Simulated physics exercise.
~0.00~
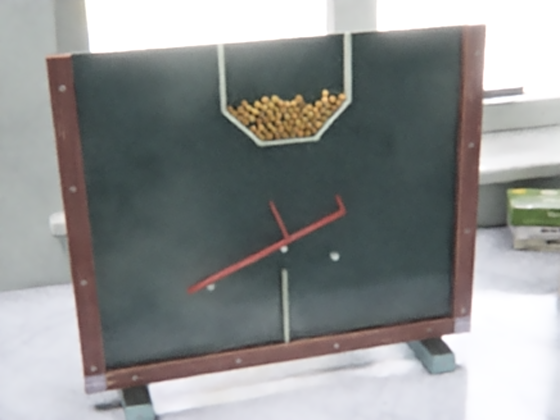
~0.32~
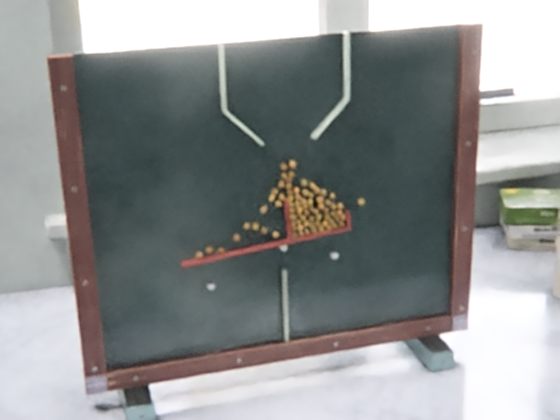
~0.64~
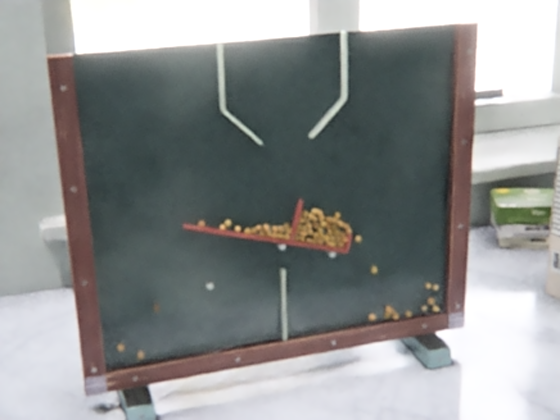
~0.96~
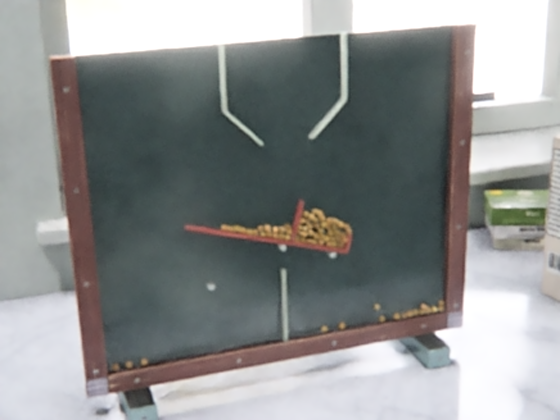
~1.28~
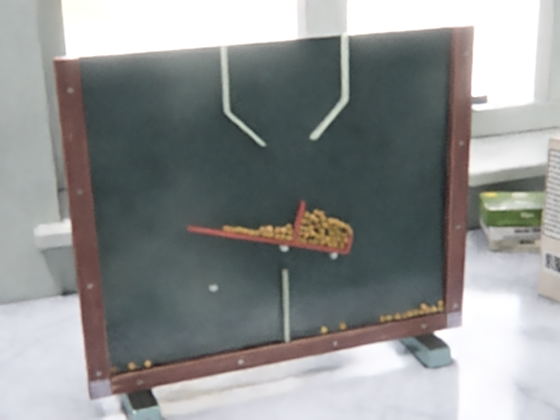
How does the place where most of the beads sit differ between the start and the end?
At the start the beads are all held in the hopper at the top of the case. At the end most of them rest lower down on the red tray, heaped mainly toward its right end.
